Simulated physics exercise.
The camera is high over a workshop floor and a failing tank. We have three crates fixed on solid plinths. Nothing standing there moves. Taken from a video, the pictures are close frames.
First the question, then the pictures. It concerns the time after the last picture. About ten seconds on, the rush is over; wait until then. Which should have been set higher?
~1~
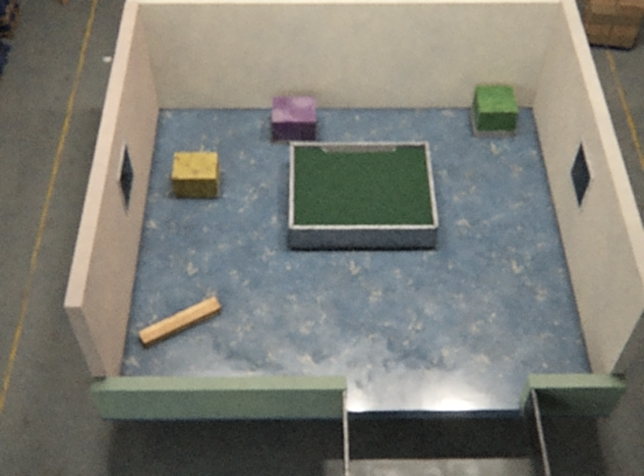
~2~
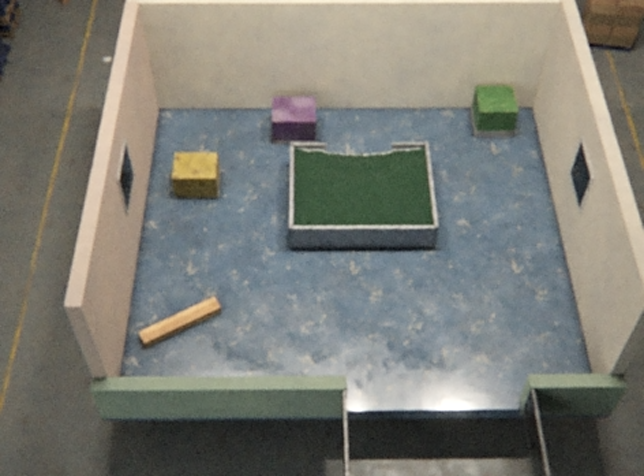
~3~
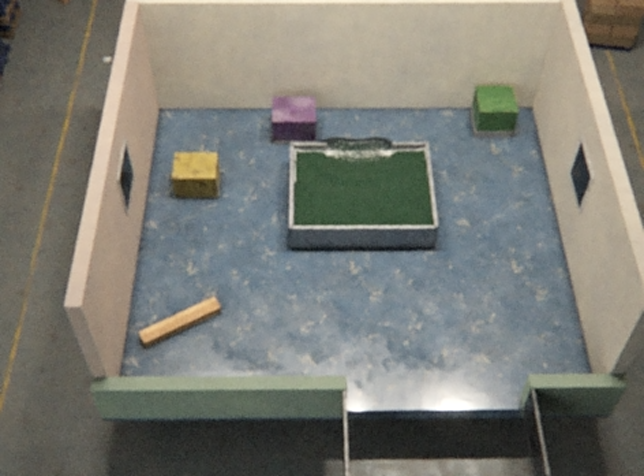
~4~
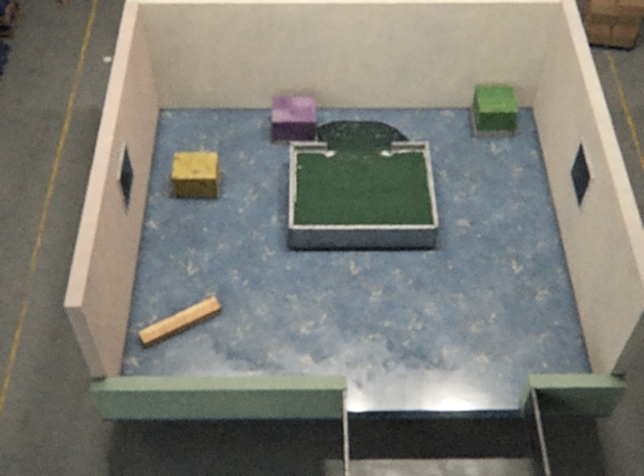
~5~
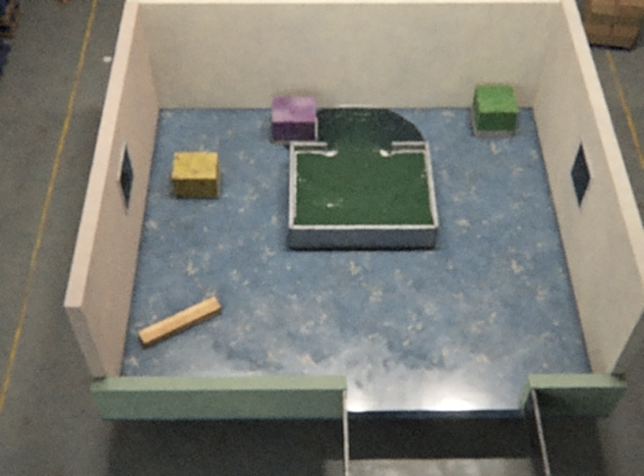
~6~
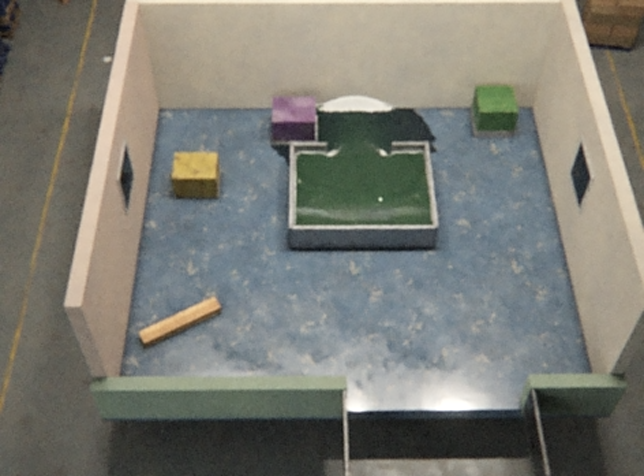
One by one: The purple crate is within reach; the yellow crate is within reach; the green crate is within reach.
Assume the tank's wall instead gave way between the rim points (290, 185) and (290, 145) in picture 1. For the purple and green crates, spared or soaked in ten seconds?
Taking them in turn, the purple crate is overtopped and the green crate is missed.
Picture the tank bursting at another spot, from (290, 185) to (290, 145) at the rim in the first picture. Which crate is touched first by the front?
The crate marked yellow.
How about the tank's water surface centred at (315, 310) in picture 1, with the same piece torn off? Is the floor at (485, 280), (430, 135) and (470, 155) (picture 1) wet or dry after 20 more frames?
First unwetted; next drenched; last drenched.
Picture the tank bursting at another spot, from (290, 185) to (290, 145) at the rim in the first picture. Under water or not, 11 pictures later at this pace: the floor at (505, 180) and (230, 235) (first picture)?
Going point by point, the first is high and dry and the second is waterlogged.
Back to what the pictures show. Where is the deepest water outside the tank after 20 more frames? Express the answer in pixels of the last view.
About (455, 109).
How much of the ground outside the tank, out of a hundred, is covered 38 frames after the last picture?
Estimate: Near 65 %.
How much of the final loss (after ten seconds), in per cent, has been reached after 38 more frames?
Roughly 0 percent.
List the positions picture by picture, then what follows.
The first frame shows still water in the water tank at (361, 186).
In the second frame, water pours out on the water tank's far side and has run to a hidden place.
In the third frame, water pours out on the water tank's far side and has run to a hidden place.
In the fourth frame, the front is at (332, 125), out from the gap on the water tank's far side.
In the fifth frame, the front is at (328, 109), out from the gap on the water tank's far side.
In the sixth frame, water pours out on the water tank's far side and has run to (404, 109).
A moment on, water covers 10 % of the floor; the purple crate water round its plinth, the yellow crate not reached, the green crate water round its plinth.
Next, water covers 15 % of the floor; the purple crate water round its plinth, the yellow crate not reached, the green crate water round its plinth.
Then, water covers 35 % of the floor; the purple crate water round its plinth, the yellow crate water round its plinth, the green crate water round its plinth.
Later, water covers 65 % of the floor; the purple crate water round its plinth, the yellow crate water round its plinth, the green crate water round its plinth.
In the end, water covers 80 % of the floor; the purple crate was topped, the yellow crate was topped, the green crate was topped.
